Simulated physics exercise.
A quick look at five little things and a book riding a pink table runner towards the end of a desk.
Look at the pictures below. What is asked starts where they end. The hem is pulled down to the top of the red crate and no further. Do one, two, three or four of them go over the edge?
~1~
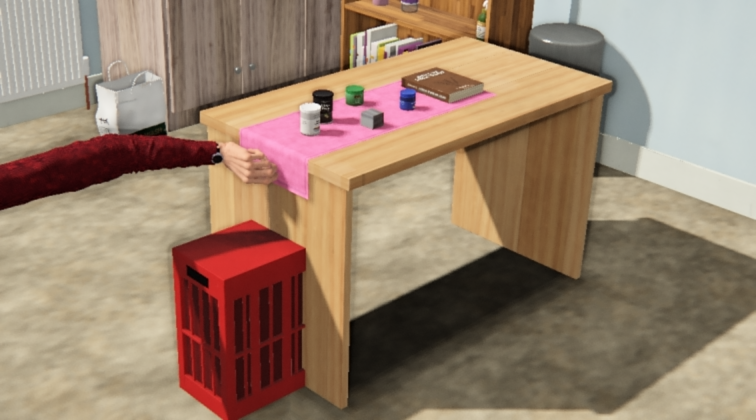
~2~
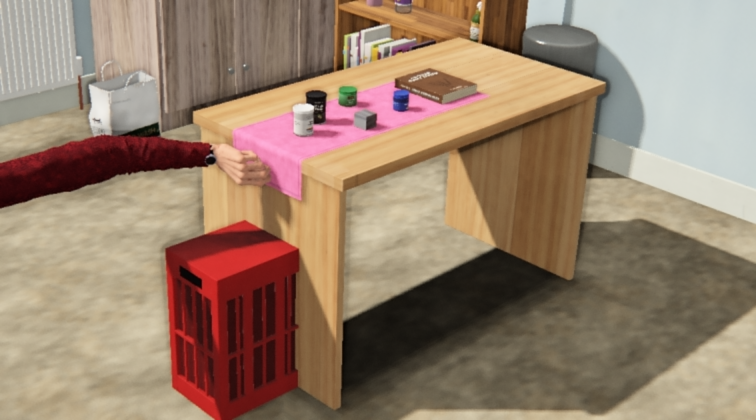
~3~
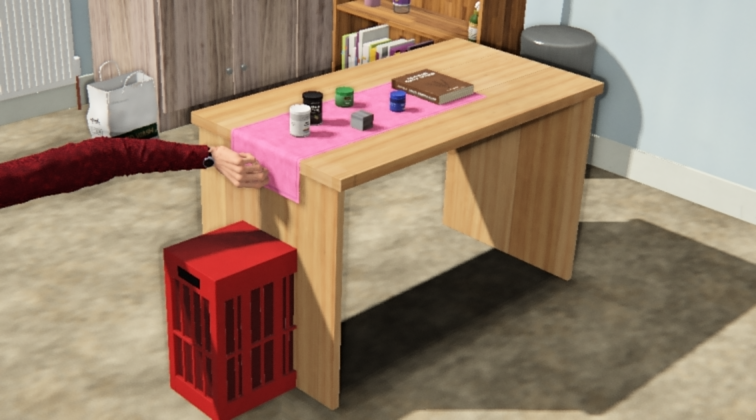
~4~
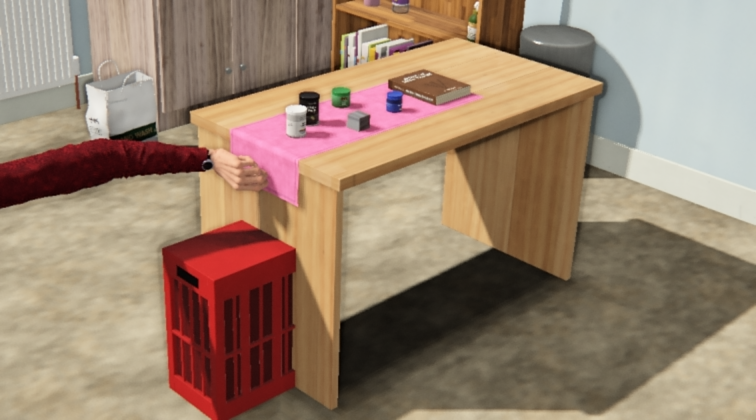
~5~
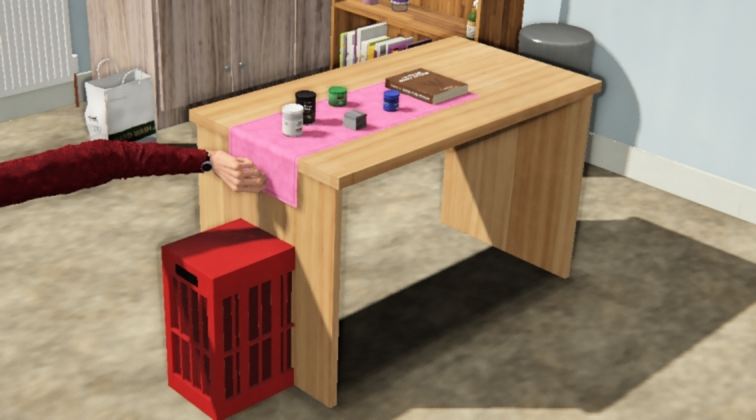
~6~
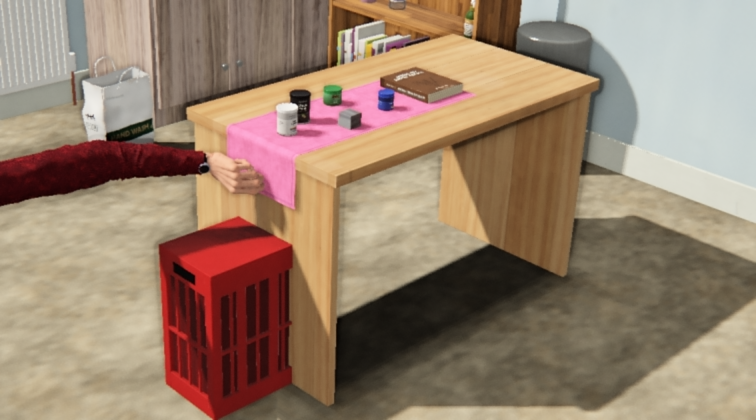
One of them does.
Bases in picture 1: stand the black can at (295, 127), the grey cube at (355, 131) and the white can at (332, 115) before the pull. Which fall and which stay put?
The black can ends up knocked off; the grey cube ends up still aboard; the white can ends up still aboard.
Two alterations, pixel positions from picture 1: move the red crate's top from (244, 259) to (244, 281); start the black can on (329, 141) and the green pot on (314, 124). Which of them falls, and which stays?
Result: Black can gone, green pot gone.
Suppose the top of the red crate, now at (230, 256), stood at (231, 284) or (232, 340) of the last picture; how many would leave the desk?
2 and 4.
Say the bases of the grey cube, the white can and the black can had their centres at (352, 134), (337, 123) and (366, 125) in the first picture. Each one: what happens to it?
Here's what happens: The grey cube remains aboard, the white can remains aboard, the black can remains aboard.
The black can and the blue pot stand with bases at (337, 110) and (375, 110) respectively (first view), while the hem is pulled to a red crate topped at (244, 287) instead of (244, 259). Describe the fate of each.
Black can: Safe; blue pot: Safe.
A little later, hem near (260, 221); all still up.
Next, hem on the crate; white can gone.
When it is over, hem on the crate; white can gone. It carries off one.
